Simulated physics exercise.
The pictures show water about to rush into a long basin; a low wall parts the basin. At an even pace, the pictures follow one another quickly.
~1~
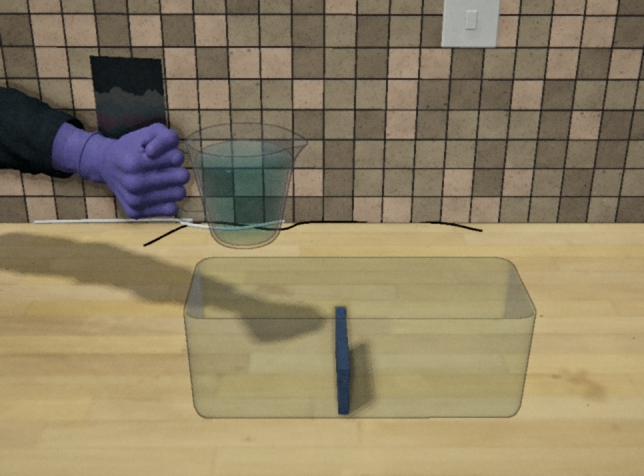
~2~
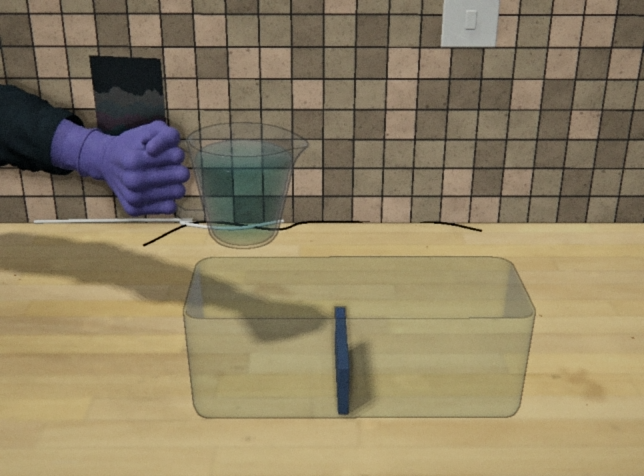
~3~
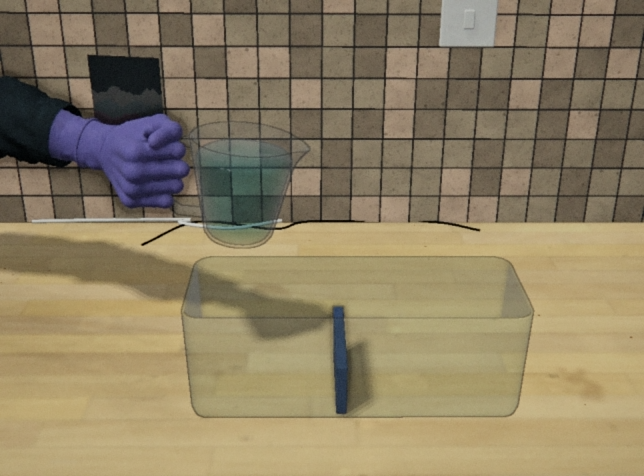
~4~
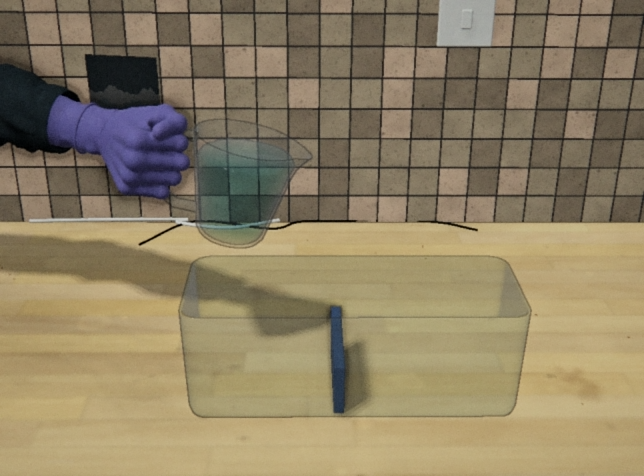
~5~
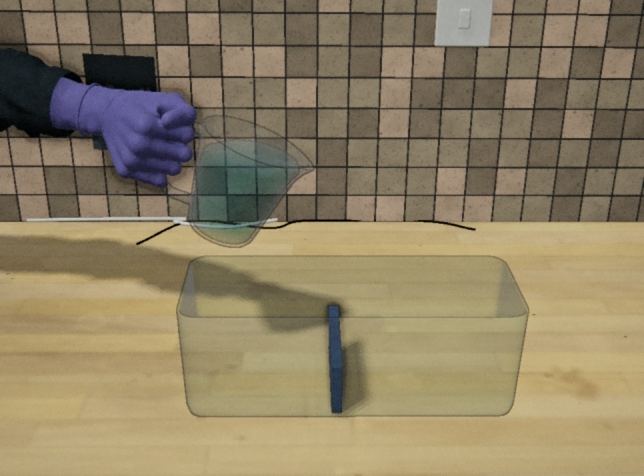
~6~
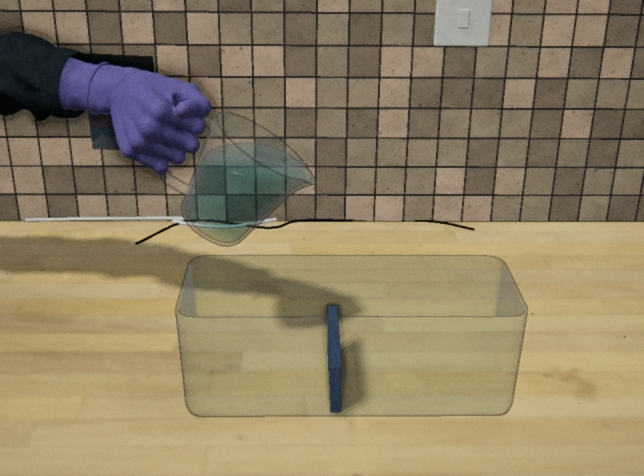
On a wooden counter, a purple-gloved hand tilts a cup of teal water right.
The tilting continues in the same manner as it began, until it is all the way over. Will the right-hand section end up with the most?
Yes.
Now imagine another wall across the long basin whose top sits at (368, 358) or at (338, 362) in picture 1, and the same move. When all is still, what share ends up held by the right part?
In order, some 45 and 90 in a hundred.
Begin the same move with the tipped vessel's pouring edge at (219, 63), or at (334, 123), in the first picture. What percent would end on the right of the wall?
Roughly 5 per cent, then roughly 95 per cent.
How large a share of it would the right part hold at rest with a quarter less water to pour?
90 %.
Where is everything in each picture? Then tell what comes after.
It leans 0°; its right rim is at (308, 141); the water meets the walls at (194, 154) and (293, 154); the long basin's rim runs from (191, 288) to (523, 287); the wall's top is at (342, 337), in the first picture.
It leans 2°; its right rim is at (309, 143); the water meets the walls at (194, 152) and (293, 154), in the second picture.
It leans 6°; its right rim is at (311, 147); the water meets the walls at (196, 150) and (294, 155), in the third picture.
It leans 13°; its right rim is at (313, 155); the water meets the walls at (200, 147) and (296, 159), in the fourth picture.
It leans 22°; its right rim is at (315, 167); the water meets the walls at (201, 148) and (302, 163), in the fifth picture.
It leans 33°; its right rim is at (317, 181); the water meets the walls at (203, 158) and (311, 170), in the sixth picture.
A moment on, the tilt is 92° and 46 per cent is still to pour, 1 is left of the wall and 27 right of it.
Next, the tilt is 95° and 12 per cent is still to pour, 6 is left of the wall and 70 right of it.
Then the tilt is 95° and 2 per cent is still to pour, 6 is left of the wall and 89 right of it.
Later the tilt is 95° and 0 per cent is still to pour, 8 is left of the wall and 91 right of it.
At rest 8 per cent lies left of the wall, 91 right of it and 1 outside.
